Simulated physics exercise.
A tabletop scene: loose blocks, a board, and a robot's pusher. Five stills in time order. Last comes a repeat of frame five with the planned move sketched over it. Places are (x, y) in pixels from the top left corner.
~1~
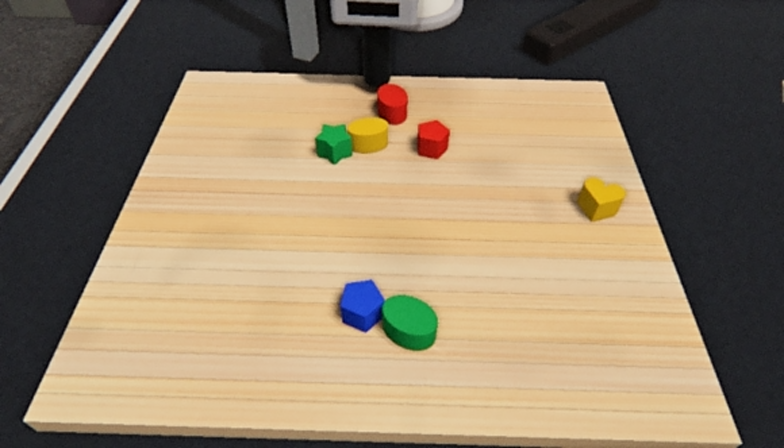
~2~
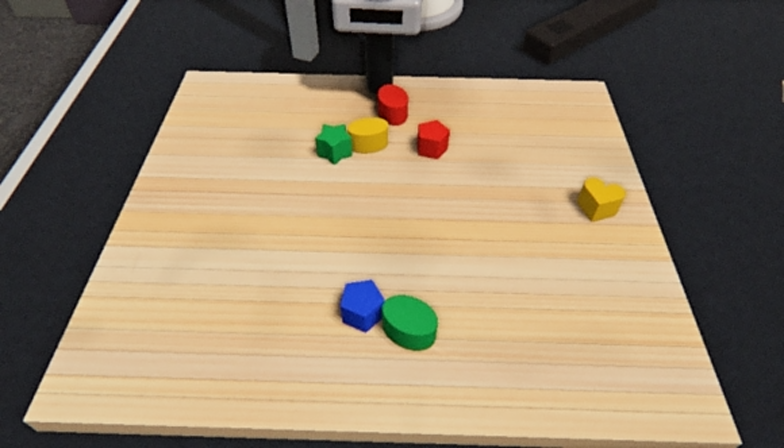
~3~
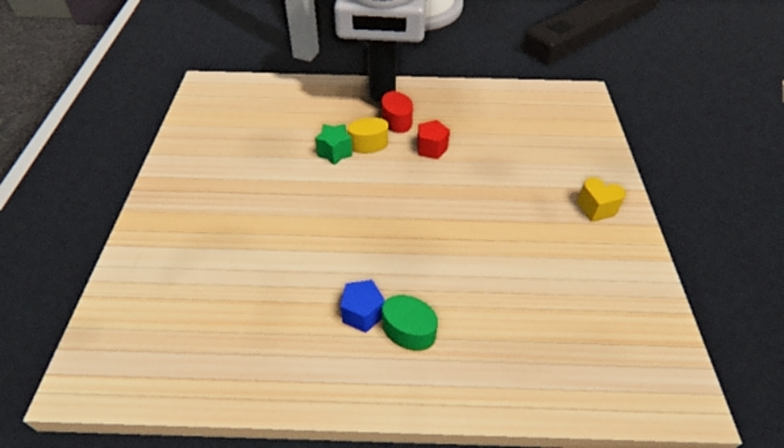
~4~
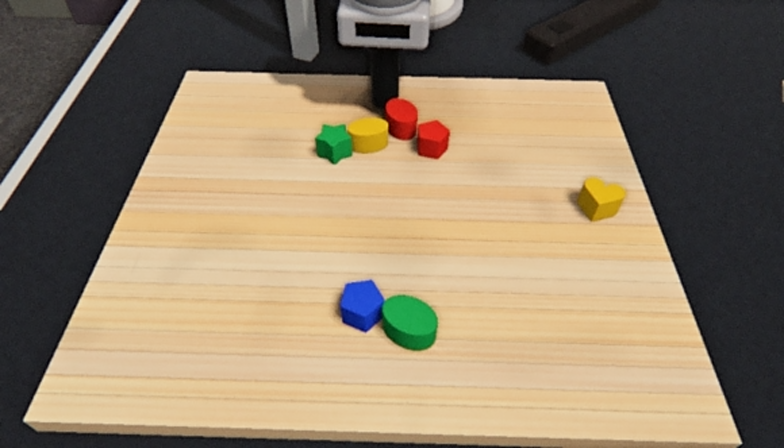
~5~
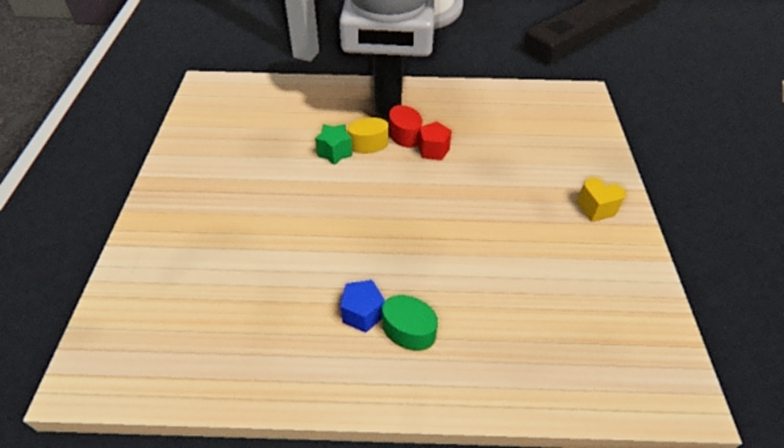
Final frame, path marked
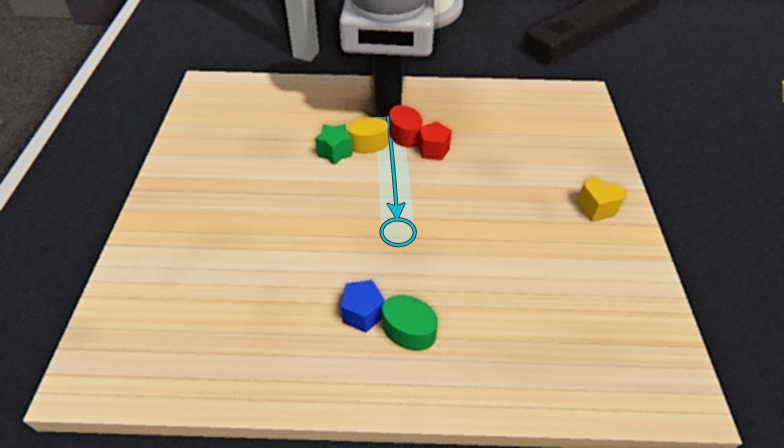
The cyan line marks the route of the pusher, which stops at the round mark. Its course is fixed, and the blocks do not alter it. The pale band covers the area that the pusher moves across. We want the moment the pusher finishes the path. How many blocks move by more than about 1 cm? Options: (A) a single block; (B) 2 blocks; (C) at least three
My answer is option C.
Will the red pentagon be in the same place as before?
Going by the path, no.
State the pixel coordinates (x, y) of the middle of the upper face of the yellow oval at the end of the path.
That would be at about pixel (362, 140).
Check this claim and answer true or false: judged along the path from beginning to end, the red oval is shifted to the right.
This is false.
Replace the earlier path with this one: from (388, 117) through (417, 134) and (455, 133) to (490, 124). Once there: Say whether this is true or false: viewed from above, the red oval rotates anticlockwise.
The statement is incorrect.
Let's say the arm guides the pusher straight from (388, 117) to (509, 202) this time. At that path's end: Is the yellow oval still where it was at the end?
Answer: Yes.
The line goes straight from (388, 117) to (398, 232).
The first path, step by step. One third of the way, pusher (392, 142); green star block (329, 134); yellow oval (363, 138), turned 60° clockwise; red oval (420, 148), turned 35° anticlockwise; red pentagon (450, 140), turned 90° anticlockwise.
Two thirds of the way, pusher (395, 180); green star block (329, 134); yellow oval (362, 140), turned 75° clockwise; red oval (431, 163), turned 100° anticlockwise; red pentagon (452, 140), turned 95° anticlockwise.
At the end, pusher (398, 223); green star block (329, 134); yellow oval (362, 140), turned 75° clockwise; red oval (431, 163), turned 100° anticlockwise; red pentagon (452, 140), turned 95° anticlockwise.
